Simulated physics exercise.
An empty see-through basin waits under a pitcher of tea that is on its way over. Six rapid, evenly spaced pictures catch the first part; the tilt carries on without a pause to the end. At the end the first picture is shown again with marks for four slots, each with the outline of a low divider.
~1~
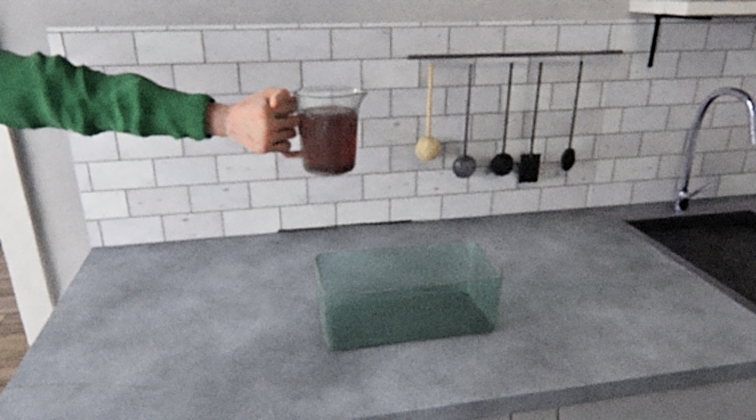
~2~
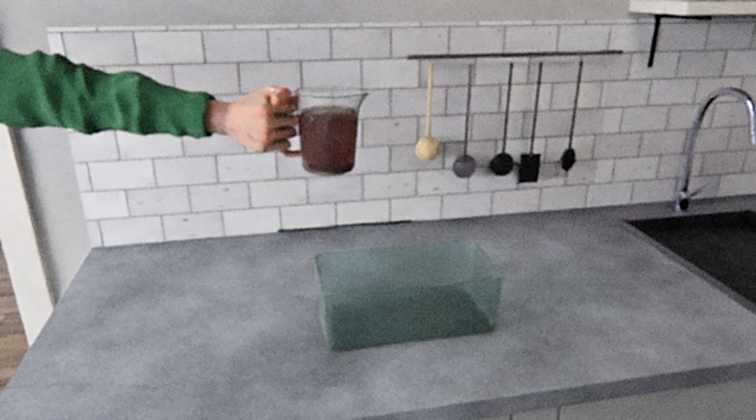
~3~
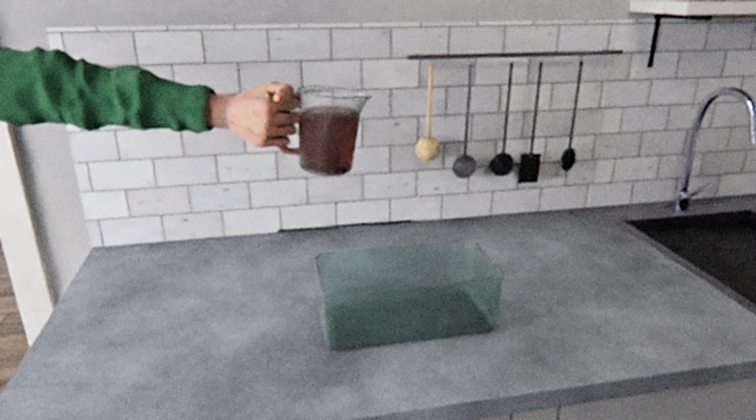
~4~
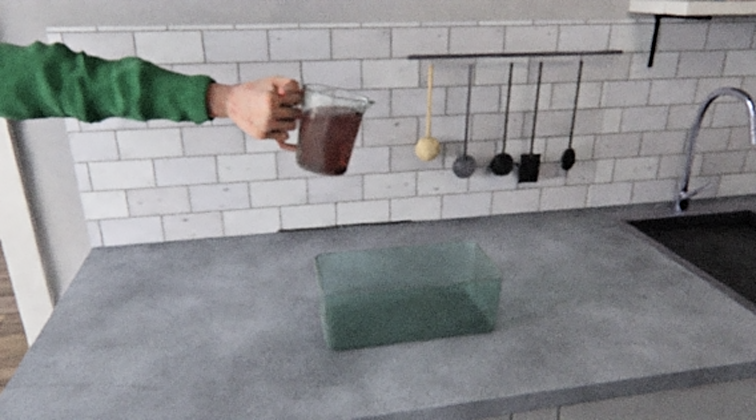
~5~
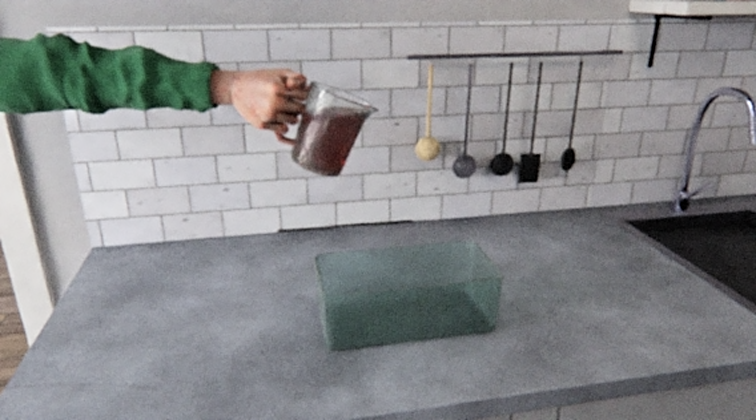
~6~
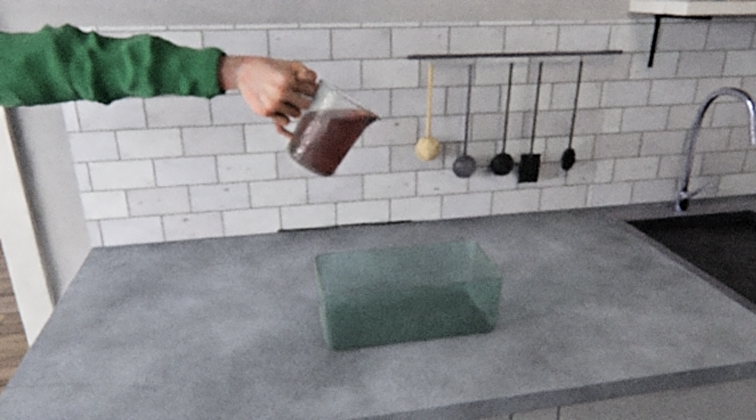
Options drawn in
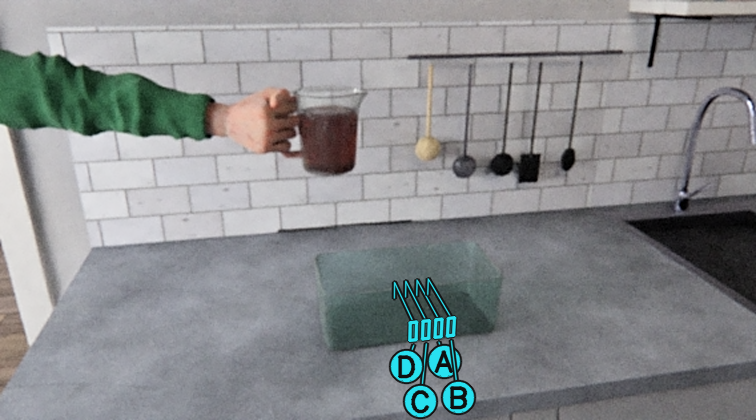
A hand in a green sleeve holding a glass pitcher of dark tea, gradually tilting it rightward above an empty see-through basin.
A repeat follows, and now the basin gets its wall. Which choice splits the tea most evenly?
I would pick slot A.
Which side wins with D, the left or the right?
The right one.
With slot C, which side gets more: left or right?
The right side.
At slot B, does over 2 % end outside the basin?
Yes, it does.
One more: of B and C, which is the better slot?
That is slot C.
In cyan, A at (438, 342); B at (451, 340); C at (426, 343); D at (413, 345).
With A, about 49 % ends left of the wall and 48 % right of it; 4 % is lost outside.
With B, about 86 % ends left of the wall and 5 % right of it; 9 % is lost outside.
With C, about 17 % ends left of the wall and 79 % right of it; 4 % is lost outside.
With D, about 8 % ends left of the wall and 88 % right of it; 4 % is lost outside.
